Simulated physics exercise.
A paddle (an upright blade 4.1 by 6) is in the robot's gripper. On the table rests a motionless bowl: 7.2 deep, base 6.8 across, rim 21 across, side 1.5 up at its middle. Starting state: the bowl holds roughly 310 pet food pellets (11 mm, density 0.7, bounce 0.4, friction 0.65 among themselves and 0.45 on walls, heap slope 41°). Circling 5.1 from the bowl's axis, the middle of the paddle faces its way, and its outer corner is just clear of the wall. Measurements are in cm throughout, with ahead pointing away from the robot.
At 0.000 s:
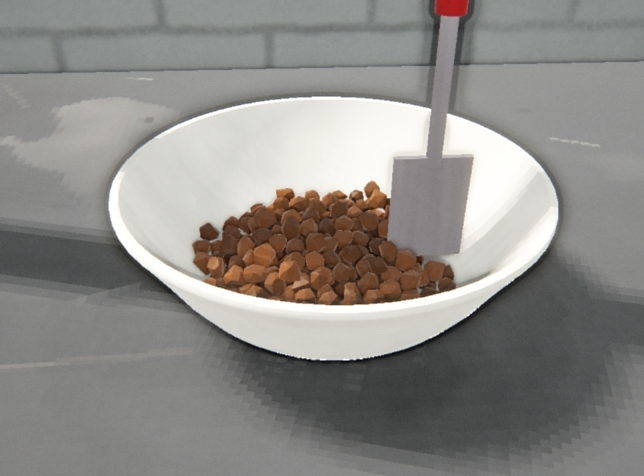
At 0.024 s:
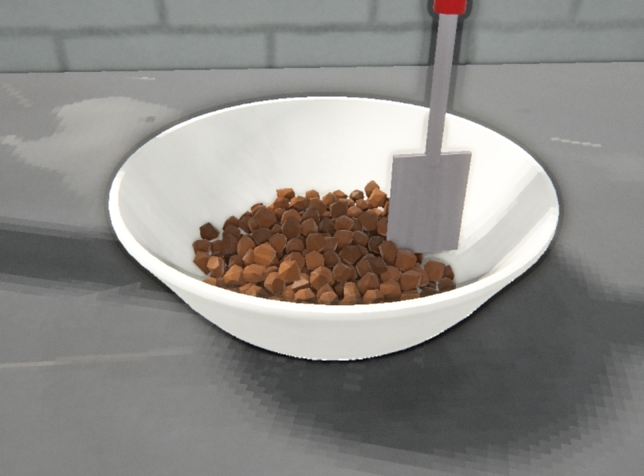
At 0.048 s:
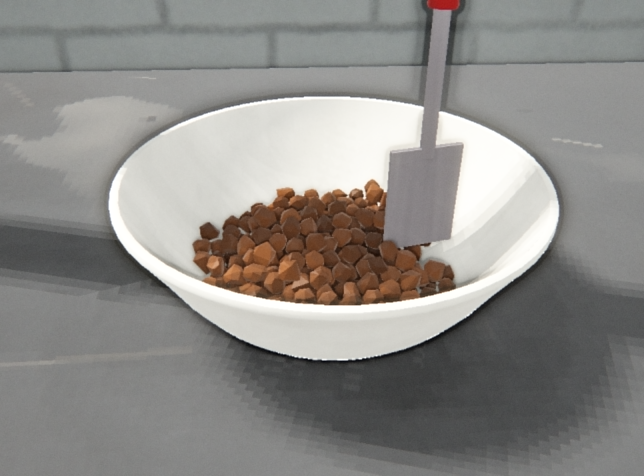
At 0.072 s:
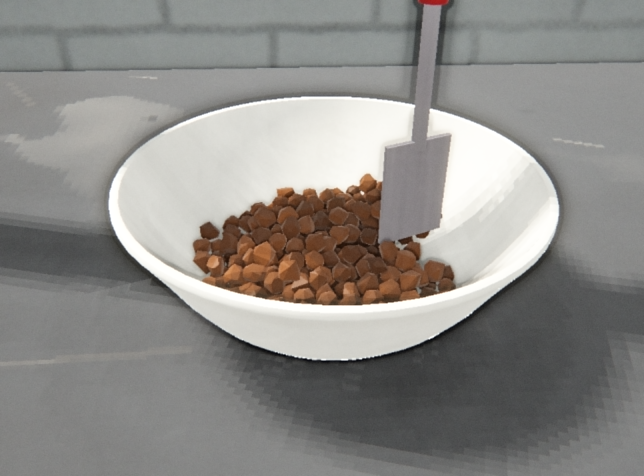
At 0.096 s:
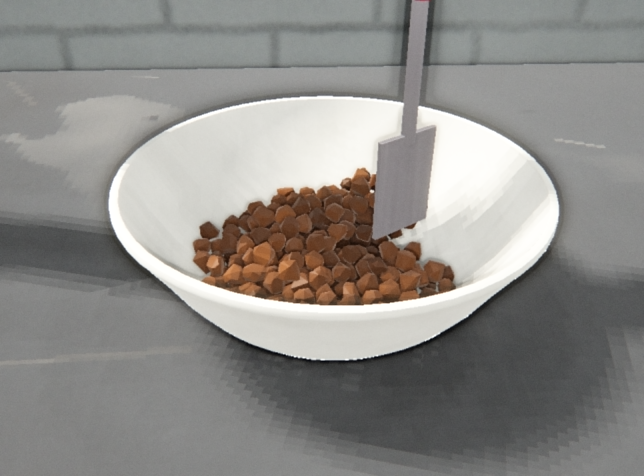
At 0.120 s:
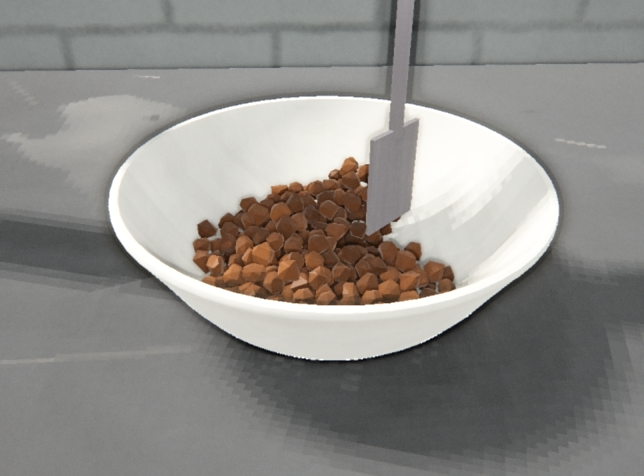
A flat grey paddle with a red-topped handle starts at the right side of a white bowl of brown pellets, barely moving at first. It then sweeps left and toward the back, turning gradually edge-on and pushing some pellets into a higher heap beside it, while the bowl stays still.
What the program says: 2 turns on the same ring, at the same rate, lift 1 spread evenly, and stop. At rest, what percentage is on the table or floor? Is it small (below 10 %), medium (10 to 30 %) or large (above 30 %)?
It is small.
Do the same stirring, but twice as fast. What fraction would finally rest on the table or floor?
In that case, close to 10 in a hundred.
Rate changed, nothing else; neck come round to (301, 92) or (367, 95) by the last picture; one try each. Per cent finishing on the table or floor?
About 15 per cent, then about 0 per cent.
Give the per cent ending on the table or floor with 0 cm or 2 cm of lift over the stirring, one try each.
About 0 and 0 per cent.
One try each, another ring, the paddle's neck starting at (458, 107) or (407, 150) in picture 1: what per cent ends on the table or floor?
Roughly 0 % and 0 %.
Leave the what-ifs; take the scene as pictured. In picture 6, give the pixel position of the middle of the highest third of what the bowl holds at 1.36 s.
In the last picture it sits around (258, 293).
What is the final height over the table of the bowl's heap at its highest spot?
Roughly 5.5 cm.
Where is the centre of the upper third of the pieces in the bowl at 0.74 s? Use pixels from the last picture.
Around (443, 251).
By 0.74 s, 310° round, highest piece 7 above the table; 314 in the bowl.
By 1.36 s, 218° round, highest piece 7 above the table; 314 in the bowl.
By 1.87 s, 0° round, highest piece 5 above the table; 314 in the bowl.
By 2.57 s, 0° round, highest piece 5 above the table; 314 in the bowl.
Final count, 314 in the bowl. That is 0 % on the table or floor.
